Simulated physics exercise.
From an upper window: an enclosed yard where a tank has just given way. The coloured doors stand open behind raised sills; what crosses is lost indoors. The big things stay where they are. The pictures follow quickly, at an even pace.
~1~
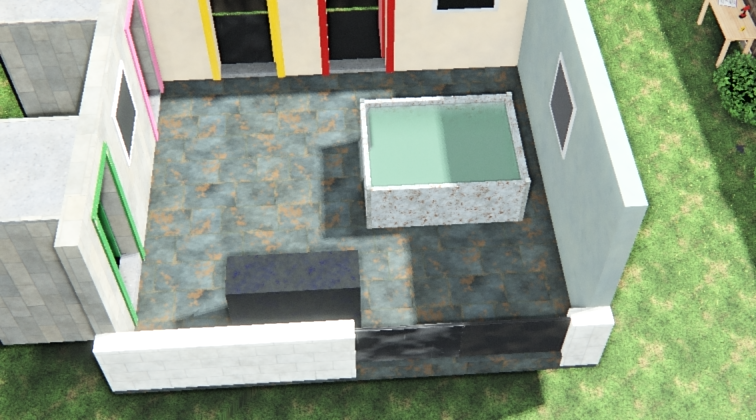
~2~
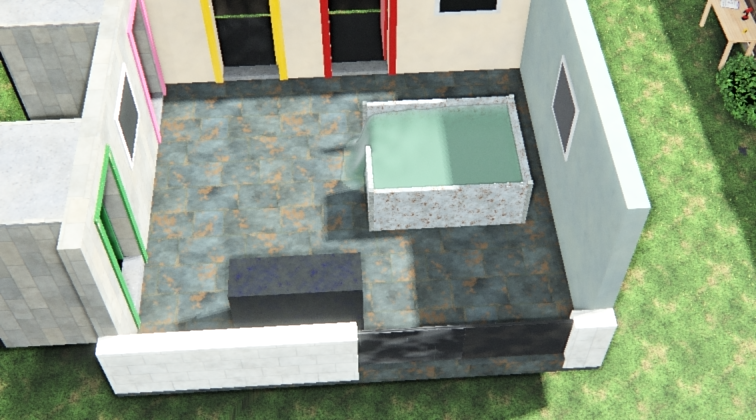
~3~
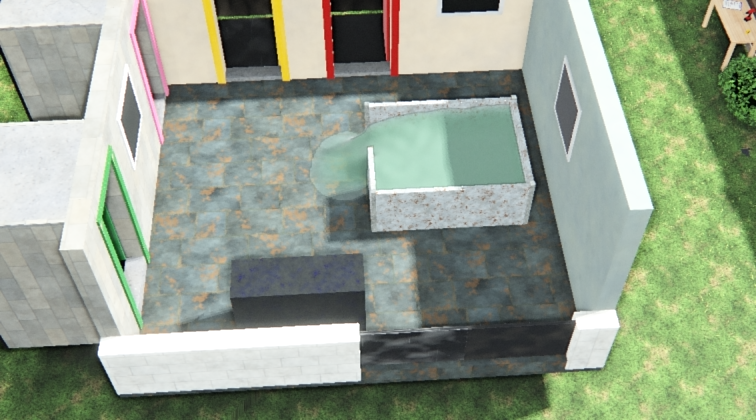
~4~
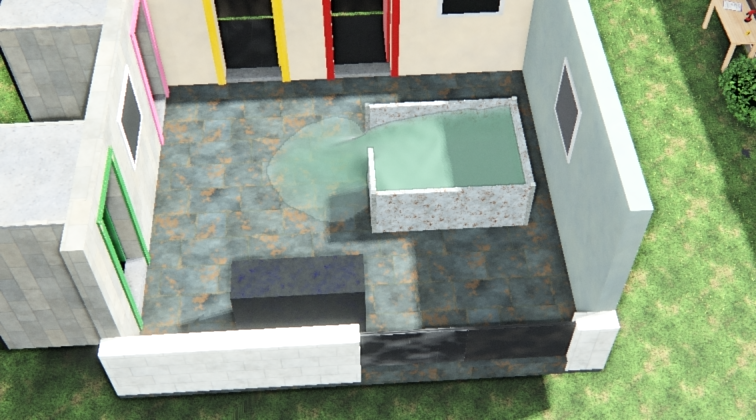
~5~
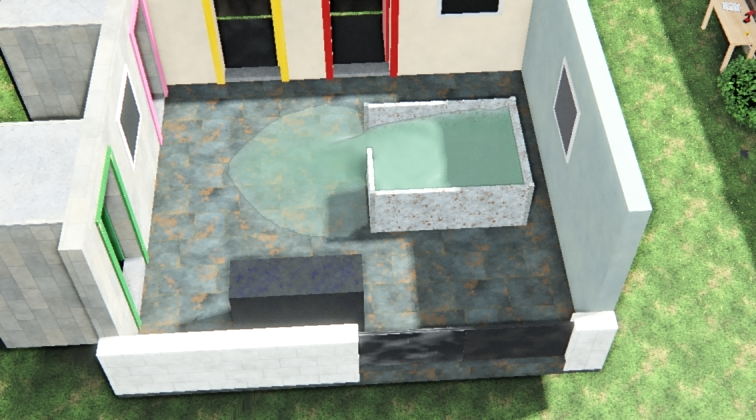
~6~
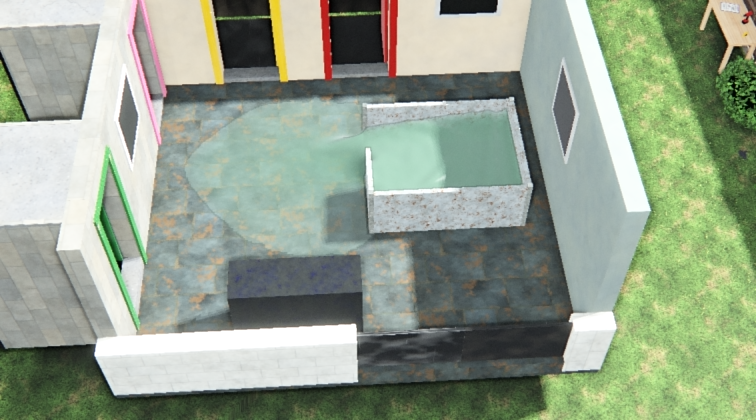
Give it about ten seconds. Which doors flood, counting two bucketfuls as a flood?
The pink door takes more than that; the yellow door takes more than that; the red door stays under that; the green door stays under that.
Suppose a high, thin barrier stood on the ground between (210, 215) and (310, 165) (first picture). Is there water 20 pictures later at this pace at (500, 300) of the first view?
There: Not flooded.
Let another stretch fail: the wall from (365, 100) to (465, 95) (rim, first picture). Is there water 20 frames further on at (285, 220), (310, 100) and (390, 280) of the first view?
In that order: Dry, flooded, clear.
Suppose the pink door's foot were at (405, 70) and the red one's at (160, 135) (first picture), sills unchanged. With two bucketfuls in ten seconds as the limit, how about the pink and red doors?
The pink one takes less, the red one goes over.
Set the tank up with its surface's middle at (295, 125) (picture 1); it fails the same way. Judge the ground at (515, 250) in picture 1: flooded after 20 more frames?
At that place: Clear.
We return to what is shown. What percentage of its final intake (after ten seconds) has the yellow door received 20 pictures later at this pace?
Close to 40 %.
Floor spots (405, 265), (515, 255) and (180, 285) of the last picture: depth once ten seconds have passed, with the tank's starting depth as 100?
About 6, 10 and 16 per cent.
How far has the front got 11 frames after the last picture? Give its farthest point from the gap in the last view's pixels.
I would point to (134, 367).
A moment on, water covers 40 % of the floor; the pink door under two buckets in, the yellow door wet at the sill, nothing in, the red door not reached, the green door not reached.
Next, water covers 45 % of the floor; the pink door over two buckets in, the yellow door over two buckets in, the red door wet at the sill, nothing in, the green door wet at the sill, nothing in.
Then, water covers 50 % of the floor; the pink door far over two buckets in, the yellow door over two buckets in, the red door wet at the sill, nothing in, the green door wet at the sill, nothing in.
Later, water covers 80 % of the floor; the pink door far over two buckets in, the yellow door far over two buckets in, the red door wet at the sill, nothing in, the green door wet at the sill, nothing in.
In the end, water covers 95 % of the floor; the pink door far over two buckets in, the yellow door far over two buckets in, the red door wet at the sill, nothing in, the green door wet at the sill, nothing in.
